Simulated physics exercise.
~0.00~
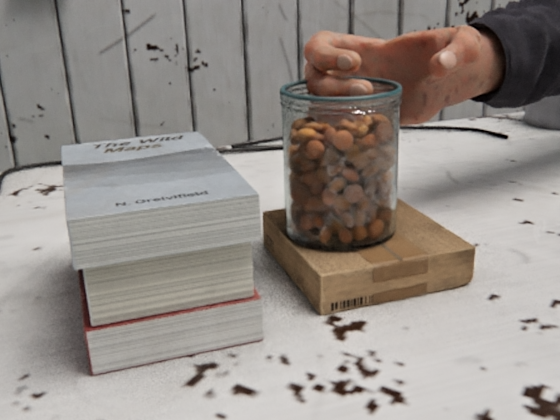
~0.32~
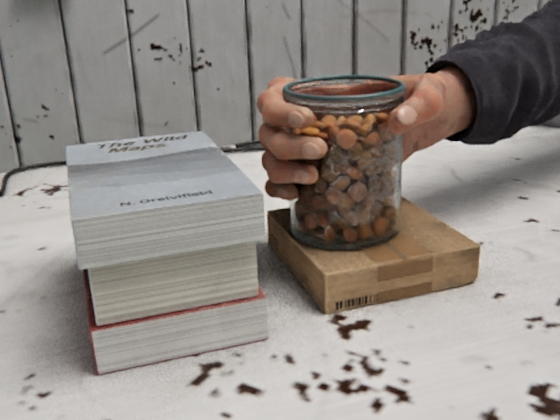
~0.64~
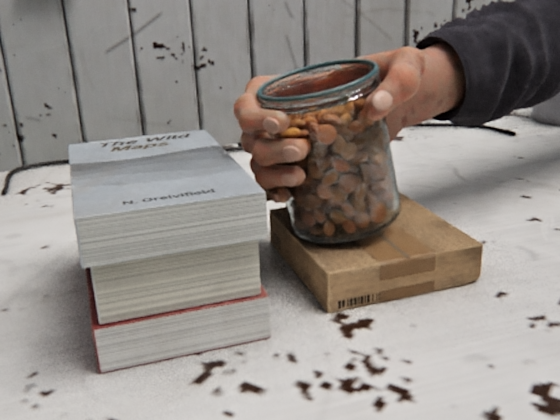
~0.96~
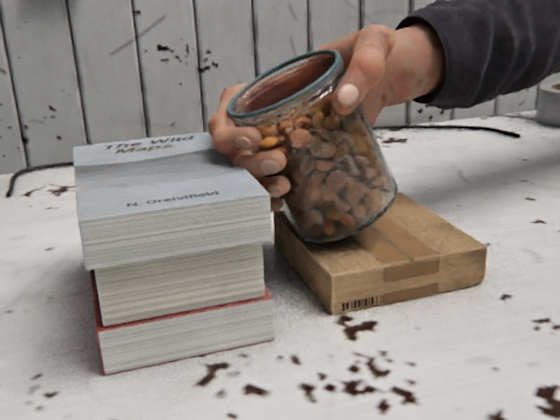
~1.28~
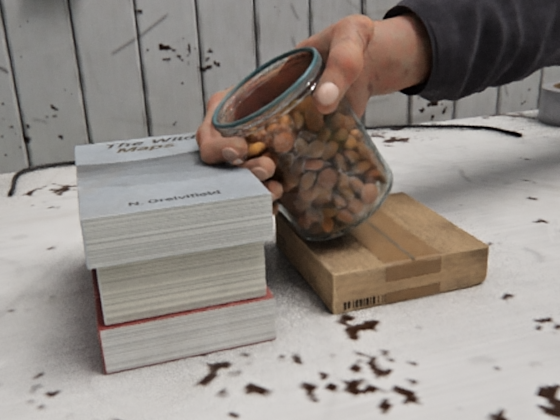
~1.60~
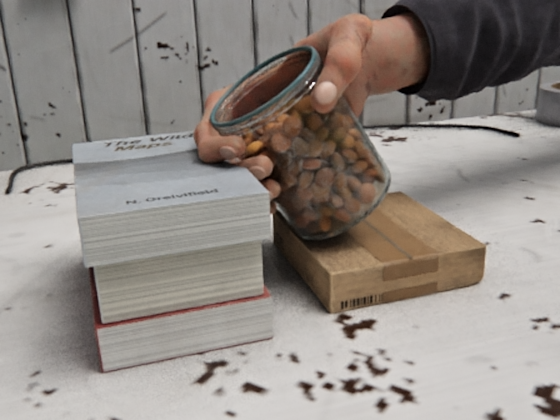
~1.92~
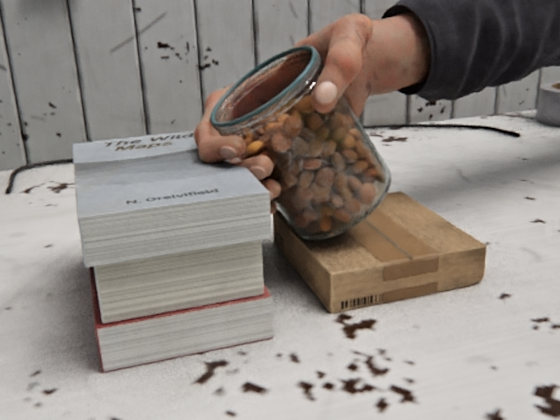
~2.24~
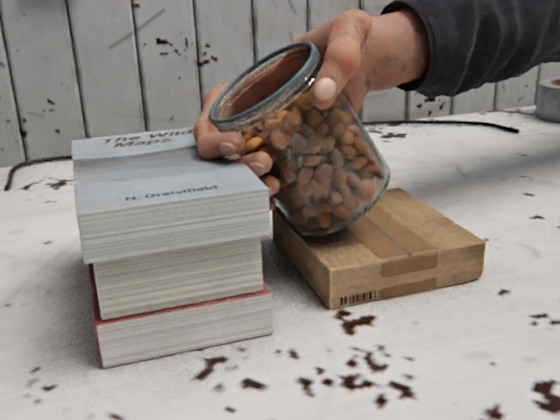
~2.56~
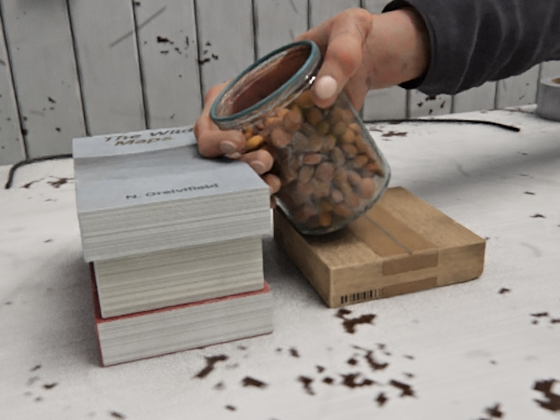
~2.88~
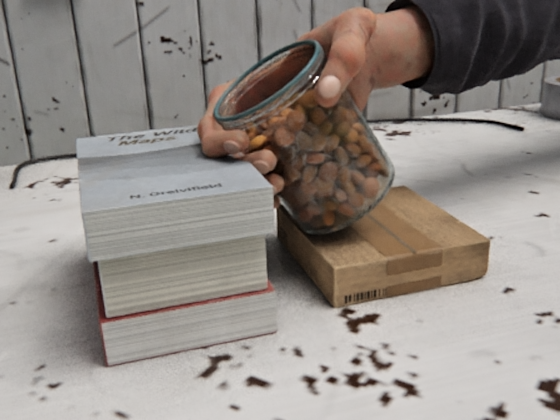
A hand tips an open clear jar left against stacked books, its contents staying inside.
